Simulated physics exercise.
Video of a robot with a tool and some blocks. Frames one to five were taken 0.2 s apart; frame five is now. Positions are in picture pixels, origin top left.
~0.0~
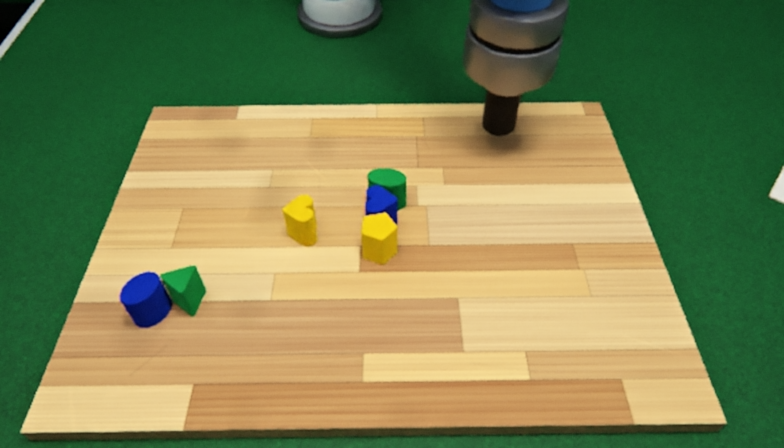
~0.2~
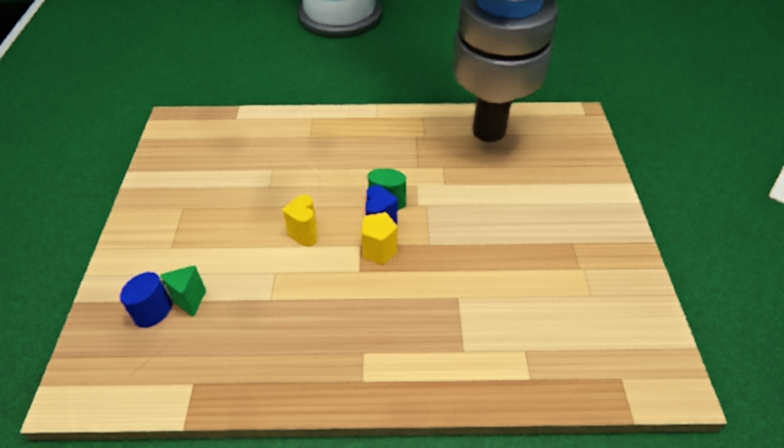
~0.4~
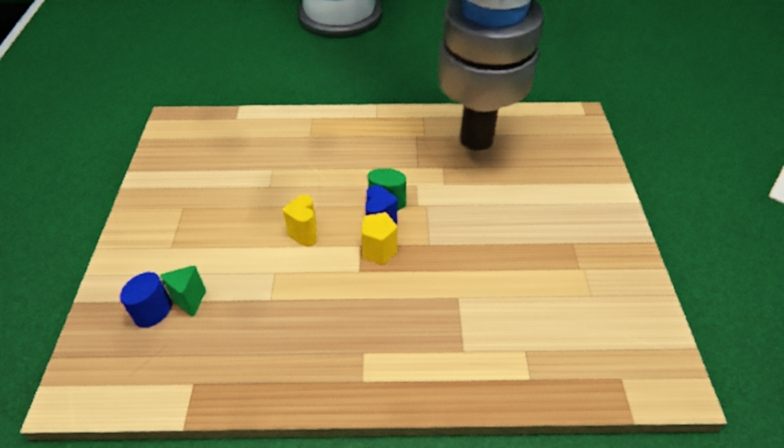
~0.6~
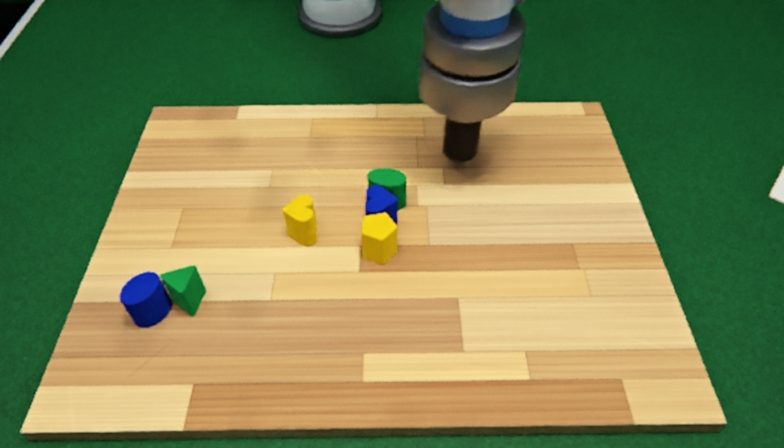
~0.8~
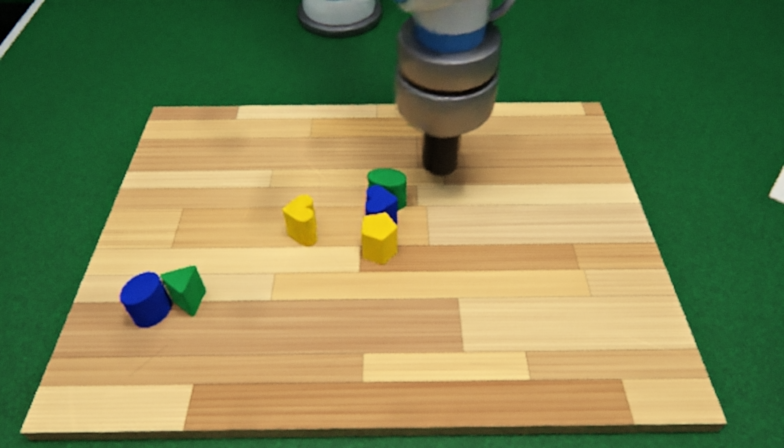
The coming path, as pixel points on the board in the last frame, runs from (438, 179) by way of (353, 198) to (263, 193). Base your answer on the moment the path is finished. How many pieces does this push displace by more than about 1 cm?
My prediction: Two blocks.
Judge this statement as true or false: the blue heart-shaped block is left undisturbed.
False.
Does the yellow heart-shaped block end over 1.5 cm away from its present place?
My answer is no.
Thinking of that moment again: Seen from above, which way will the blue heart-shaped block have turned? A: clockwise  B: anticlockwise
B: Anticlockwise.
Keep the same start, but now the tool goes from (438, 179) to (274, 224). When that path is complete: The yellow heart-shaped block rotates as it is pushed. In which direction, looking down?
Viewed from above, counterclockwise.
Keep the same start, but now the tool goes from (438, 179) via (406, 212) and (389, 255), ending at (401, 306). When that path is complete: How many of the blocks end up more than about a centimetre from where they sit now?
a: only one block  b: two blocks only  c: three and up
I choose c.
What follows on the original path. One third of the way, tool (382, 181); blue heart-shaped block (363, 203), turned 55° anticlockwise; green oval (356, 183).
Two thirds of the way, tool (319, 184); yellow heart-shaped block (295, 210), turned 15° anticlockwise; blue heart-shaped block (359, 205), turned 70° anticlockwise; green oval (322, 195).
At the end, tool (260, 179); yellow heart-shaped block (295, 210), turned 15° anticlockwise; yellow pentagon in place; blue heart-shaped block (359, 205), turned 70° anticlockwise; green oval (322, 195).
